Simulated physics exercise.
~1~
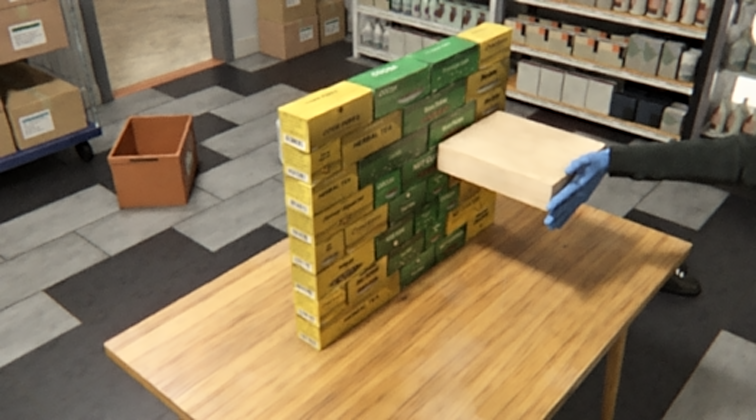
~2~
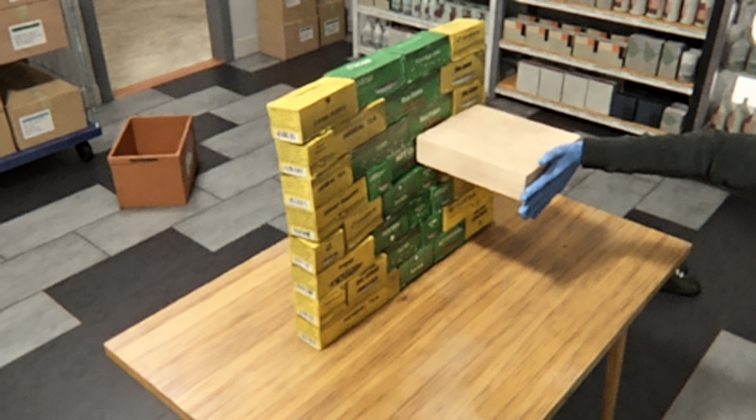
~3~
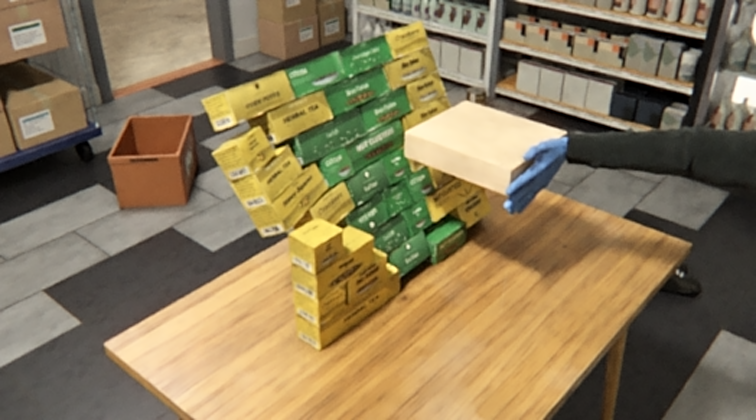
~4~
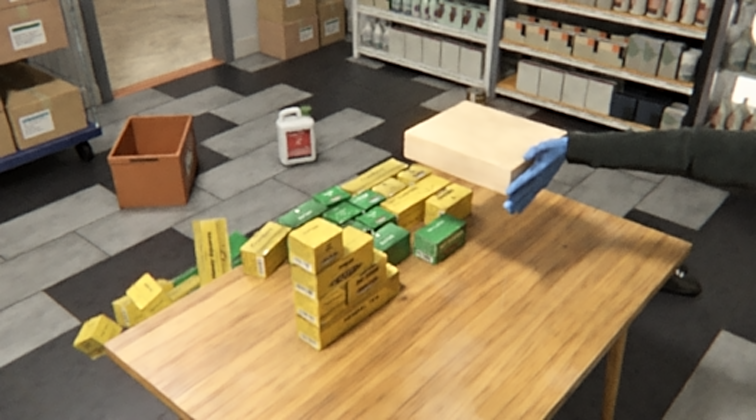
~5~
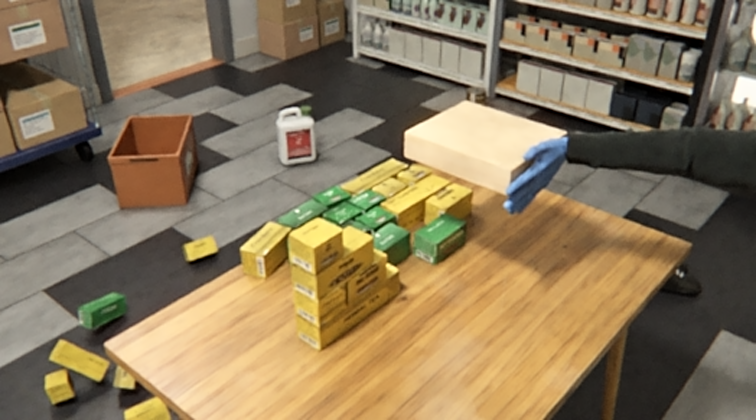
In the video, a blue-gloved hand pushes a long wooden block into a wall of green and yellow packets on a table, and the wall tips away and collapses. Most packets end up toppled across the table and floor, while a small yellow stack stays standing at the near end.
